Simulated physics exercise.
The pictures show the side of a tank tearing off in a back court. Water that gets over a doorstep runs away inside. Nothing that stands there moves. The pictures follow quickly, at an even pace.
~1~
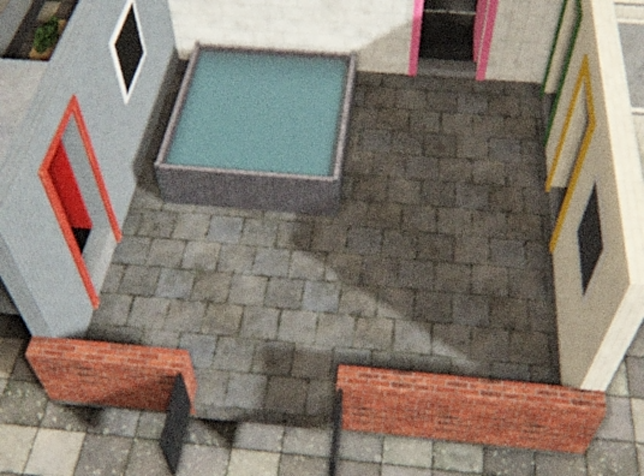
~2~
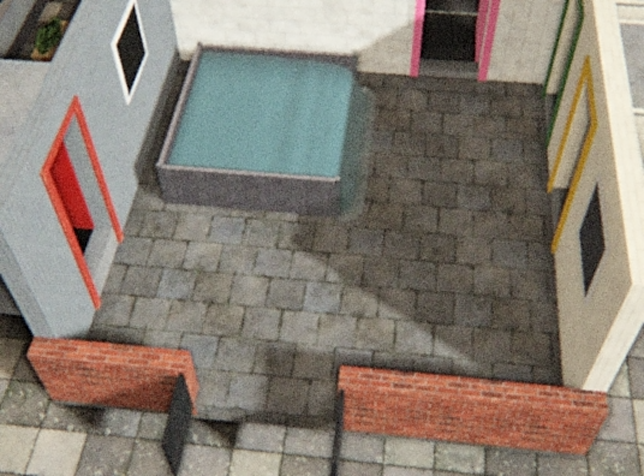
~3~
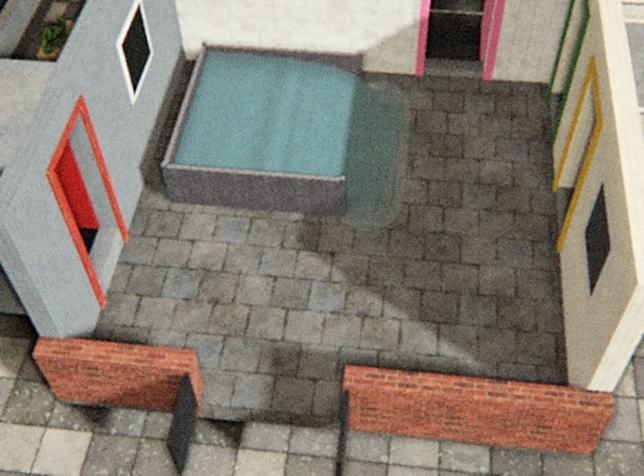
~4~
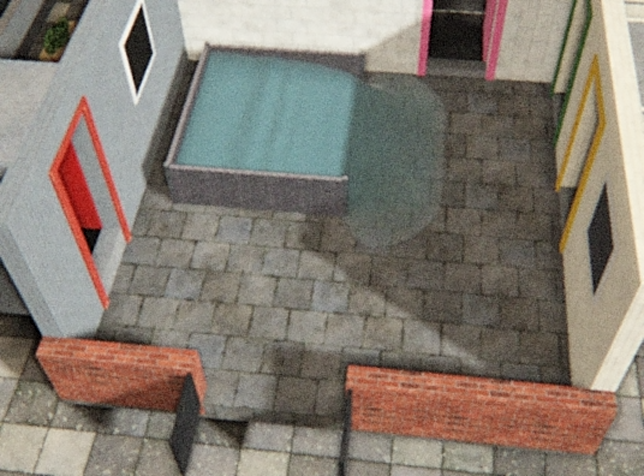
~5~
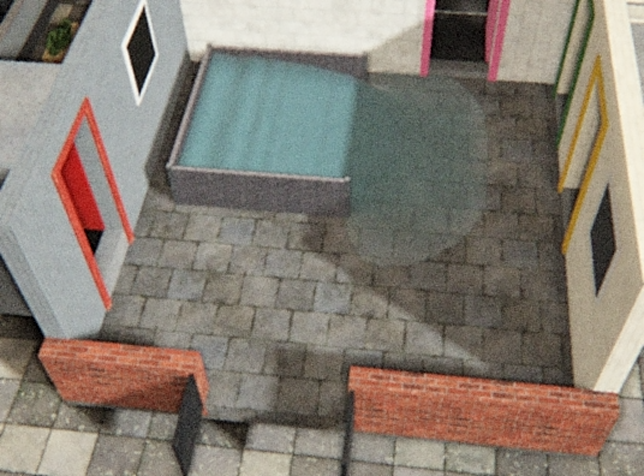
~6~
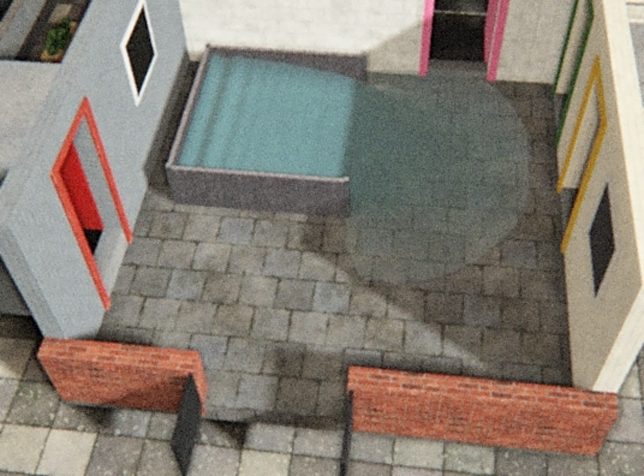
In a paved back court with grey and cream walls, low brick walls and coloured door surrounds, an open tank holds still water. The tank's right side gives way and water pours out through the gap, then spreads rightward across the paving in a widening, rounded sheet.
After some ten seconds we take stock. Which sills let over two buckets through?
In the end: The red door admits no more than that; the green door lets in a lot; the yellow door lets in a lot; the pink door lets in a lot.
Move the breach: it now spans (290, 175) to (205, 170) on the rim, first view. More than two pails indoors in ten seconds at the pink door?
In short: Pink door is under.
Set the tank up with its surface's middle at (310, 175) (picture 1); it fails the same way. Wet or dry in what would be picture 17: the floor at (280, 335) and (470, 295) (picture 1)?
In turn: Not flooded, wet.
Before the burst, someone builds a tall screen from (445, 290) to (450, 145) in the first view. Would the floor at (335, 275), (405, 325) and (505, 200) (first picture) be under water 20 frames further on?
In that order: Wet, awash, wet.
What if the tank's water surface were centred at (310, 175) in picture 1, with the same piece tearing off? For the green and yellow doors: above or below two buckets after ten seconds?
Then: Green door goes over; yellow door goes over.
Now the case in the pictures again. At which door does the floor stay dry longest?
That is the red door.
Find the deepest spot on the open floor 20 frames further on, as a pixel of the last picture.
Near (568, 422).
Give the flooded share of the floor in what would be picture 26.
Some 55 per cent.
A moment on, water covers 45 % of the floor; the red door not reached, the green door over two buckets in, the yellow door over two buckets in, the pink door wet at the sill, nothing in.
Next, water covers 50 % of the floor; the red door not reached, the green door far over two buckets in, the yellow door far over two buckets in, the pink door under two buckets in.
Then, water covers 55 % of the floor; the red door not reached, the green door far over two buckets in, the yellow door far over two buckets in, the pink door over two buckets in.
Later, water covers 90 % of the floor; the red door wet at the sill, nothing in, the green door far over two buckets in, the yellow door far over two buckets in, the pink door over two buckets in.
In the end, water covers 95 % of the floor; the red door wet at the sill, nothing in, the green door far over two buckets in, the yellow door far over two buckets in, the pink door over two buckets in.
